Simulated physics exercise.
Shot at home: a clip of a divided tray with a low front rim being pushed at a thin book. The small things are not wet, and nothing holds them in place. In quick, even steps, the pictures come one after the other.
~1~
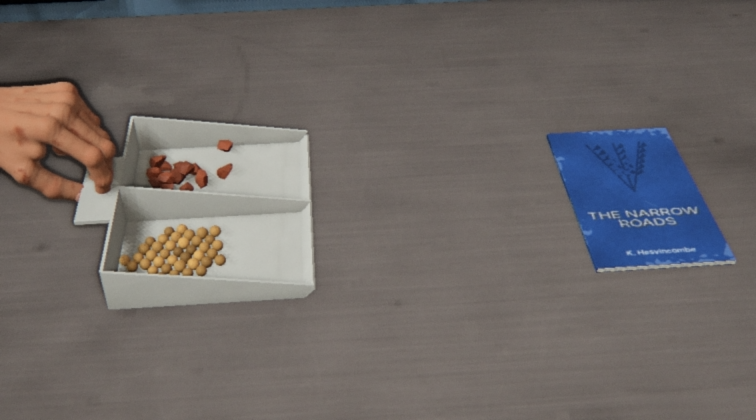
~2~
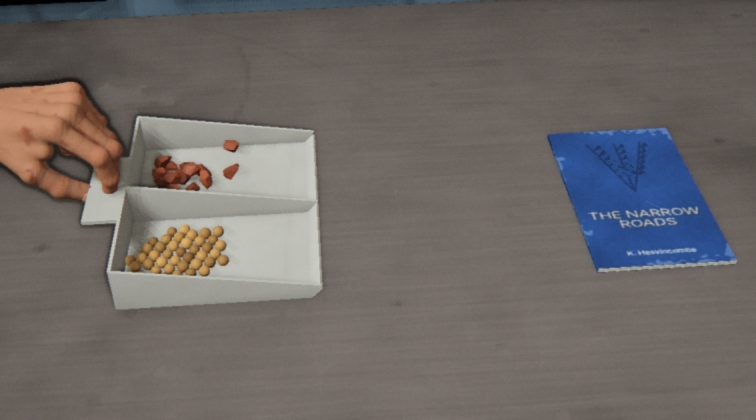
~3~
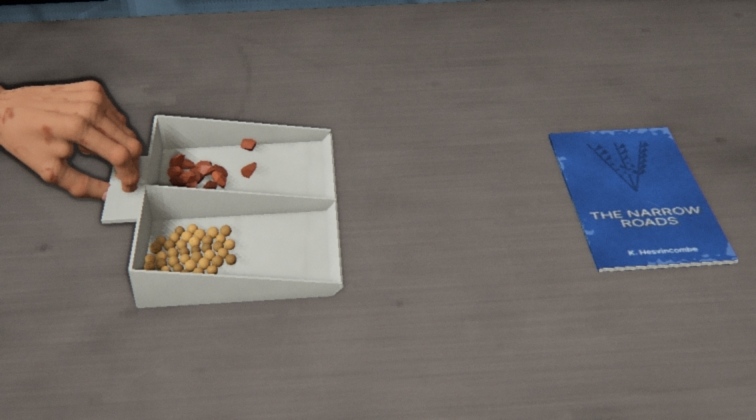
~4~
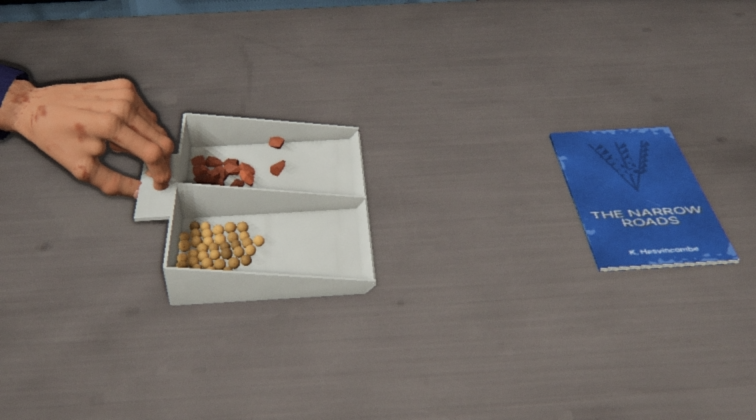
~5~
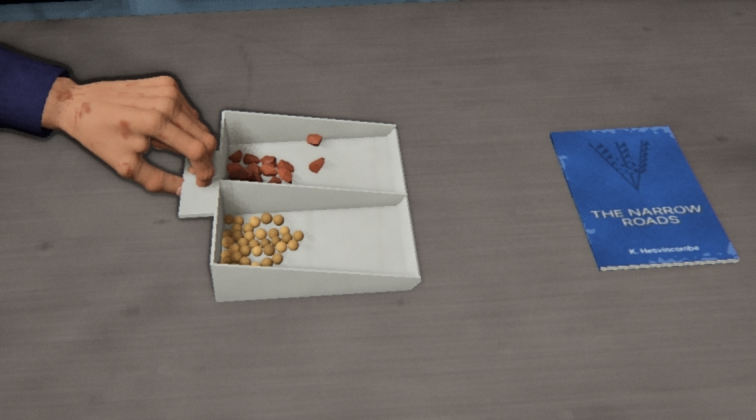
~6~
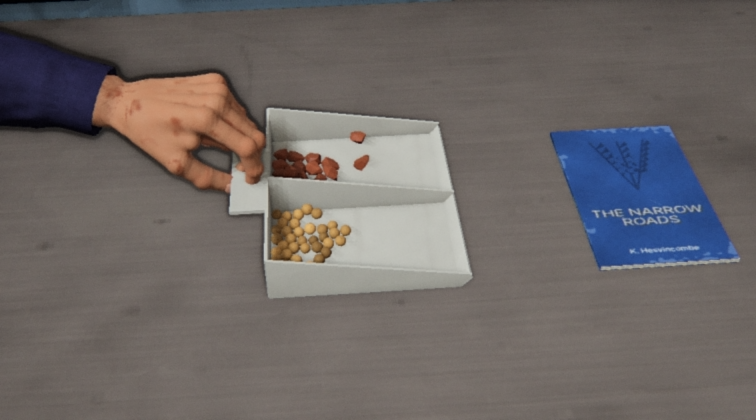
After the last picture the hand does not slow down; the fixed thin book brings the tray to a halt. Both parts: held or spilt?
Nearer batch: Spilt, farther batch: Held.
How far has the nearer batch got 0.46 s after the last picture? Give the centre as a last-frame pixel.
Centre, estimated: (575, 226).
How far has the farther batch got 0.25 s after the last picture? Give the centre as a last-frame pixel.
Centre estimate, last view: Approx. (495, 157).
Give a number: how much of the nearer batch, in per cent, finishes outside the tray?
Near 20 %.
Then, 0.08 s later than the last frame, tray still sliding, front rim near (517, 191); nearer batch all inside; farther batch all inside.
Then, 0.25 s later than the last frame, tray stopped at the thin book; nearer batch all inside, moved towards the front rim; farther batch all inside, moved towards the front rim.
Then, 0.46 s later than the last frame, tray stopped at the thin book; nearer batch roughly a quarter out of the tray; farther batch all inside, moved towards the front rim.
When it is over, tray stopped at the thin book; nearer batch roughly a quarter out of the tray; farther batch all inside, moved towards the front rim.
